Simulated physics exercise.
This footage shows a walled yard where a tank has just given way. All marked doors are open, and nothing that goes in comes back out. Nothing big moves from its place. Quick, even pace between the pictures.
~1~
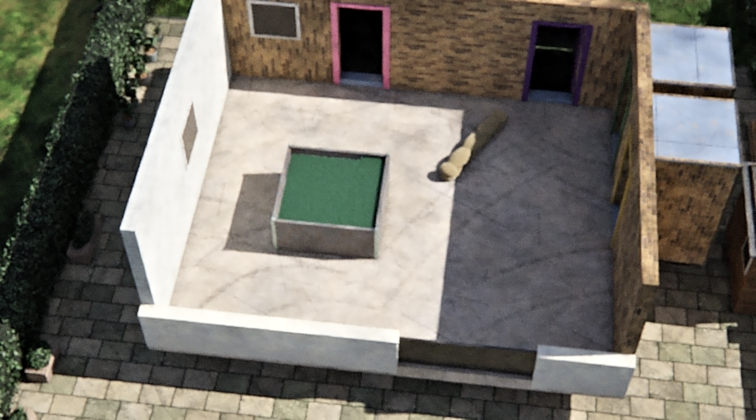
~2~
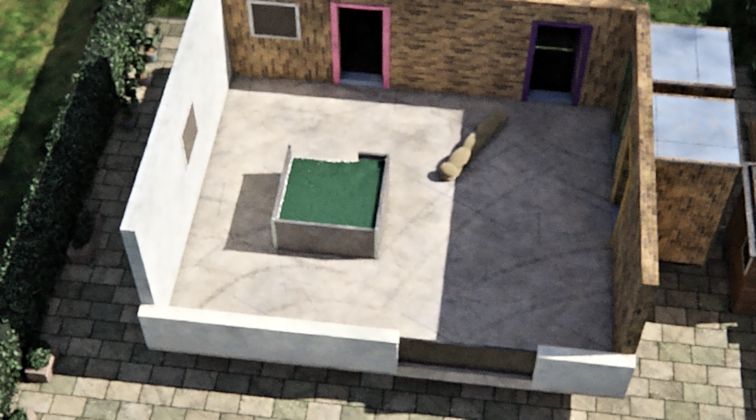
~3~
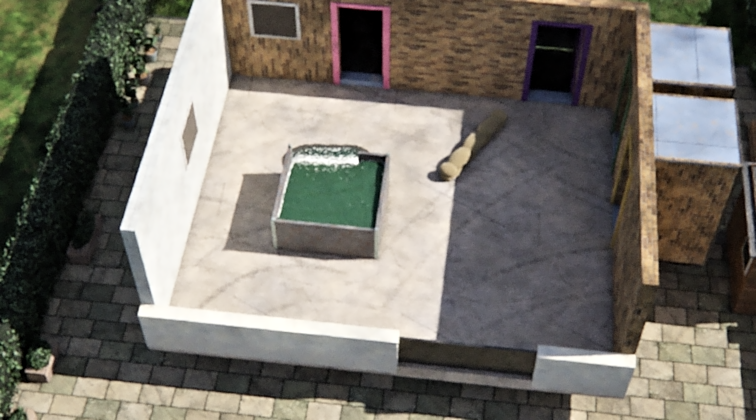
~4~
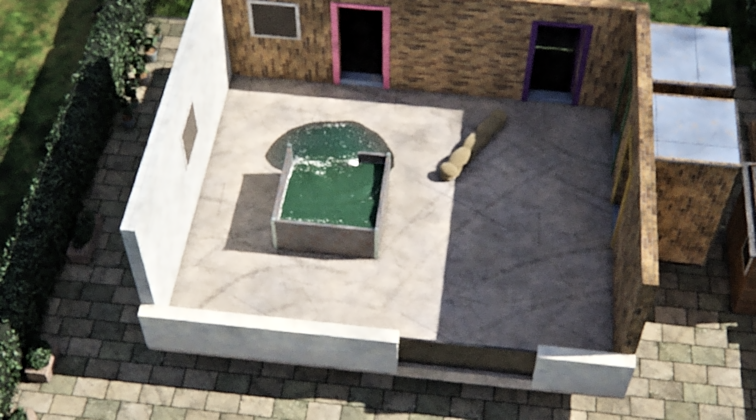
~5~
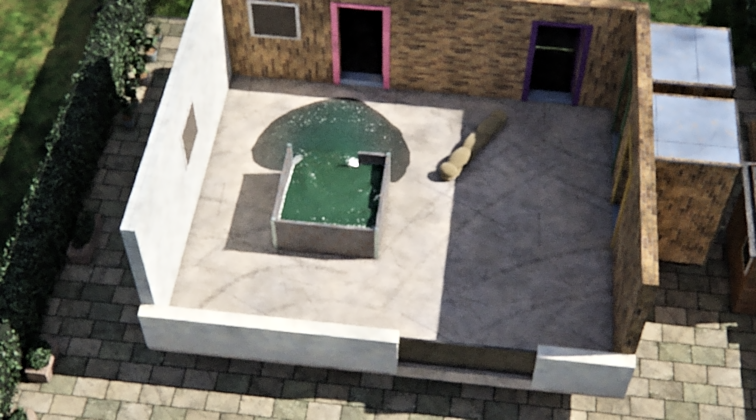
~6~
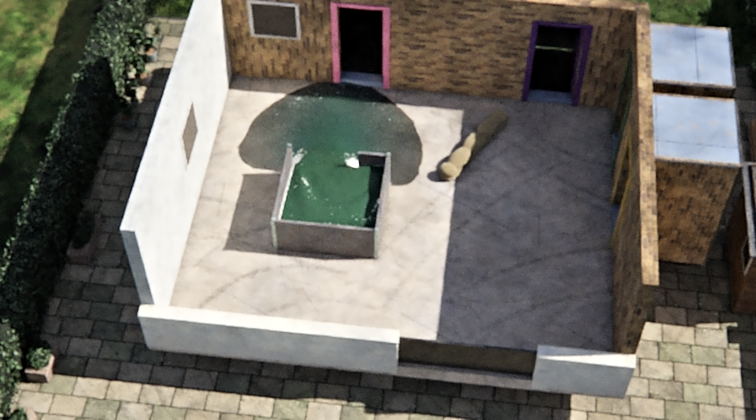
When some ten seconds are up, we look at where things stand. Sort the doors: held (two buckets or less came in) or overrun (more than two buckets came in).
Sorted: Purple door held, pink door overrun, yellow door held, green door held.
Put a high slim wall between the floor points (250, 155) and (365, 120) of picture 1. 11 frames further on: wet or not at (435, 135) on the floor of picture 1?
Spot check: Submerged.
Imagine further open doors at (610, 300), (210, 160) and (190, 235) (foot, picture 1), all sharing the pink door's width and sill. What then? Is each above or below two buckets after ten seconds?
In order, the new doors go: Undershoots, undershoots, undershoots.
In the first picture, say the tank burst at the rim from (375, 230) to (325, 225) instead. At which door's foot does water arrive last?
Last: The one in pink.
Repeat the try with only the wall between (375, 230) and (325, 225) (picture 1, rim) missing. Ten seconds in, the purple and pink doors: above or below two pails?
The purple door falls short, the pink door falls short.
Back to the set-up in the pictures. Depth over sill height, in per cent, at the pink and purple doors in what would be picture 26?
The first sits near 130 in a hundred and the second near 60 in a hundred.
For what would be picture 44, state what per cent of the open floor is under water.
It comes to 60 per cent.
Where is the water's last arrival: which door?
My answer: The yellow door.
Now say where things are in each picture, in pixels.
In the first frame, the tank at (332, 190) is whole and still.
In the second frame, the front is at a hidden place, out from the gap on the tank's far side.
In the third frame, water pours out on the tank's far side and has run to a hidden place.
In the fourth frame, water pours out on the tank's far side and has run to (355, 125).
In the fifth frame, water pours out on the tank's far side and has run to (356, 103).
In the sixth frame, water pours out on the tank's far side and has run to (325, 83).
A moment on, water covers 20 % of the floor; the purple door not reached, the pink door over two buckets in, the yellow door not reached, the green door not reached.
Next, water covers 25 % of the floor; the purple door not reached, the pink door far over two buckets in, the yellow door not reached, the green door not reached.
Then, water covers 35 % of the floor; the purple door wet at the sill, nothing in, the pink door far over two buckets in, the yellow door not reached, the green door wet at the sill, nothing in.
Later, water covers 60 % of the floor; the purple door wet at the sill, nothing in, the pink door far over two buckets in, the yellow door wet at the sill, nothing in, the green door wet at the sill, nothing in.
In the end, water covers 90 % of the floor; the purple door wet at the sill, nothing in, the pink door far over two buckets in, the yellow door wet at the sill, nothing in, the green door wet at the sill, nothing in.
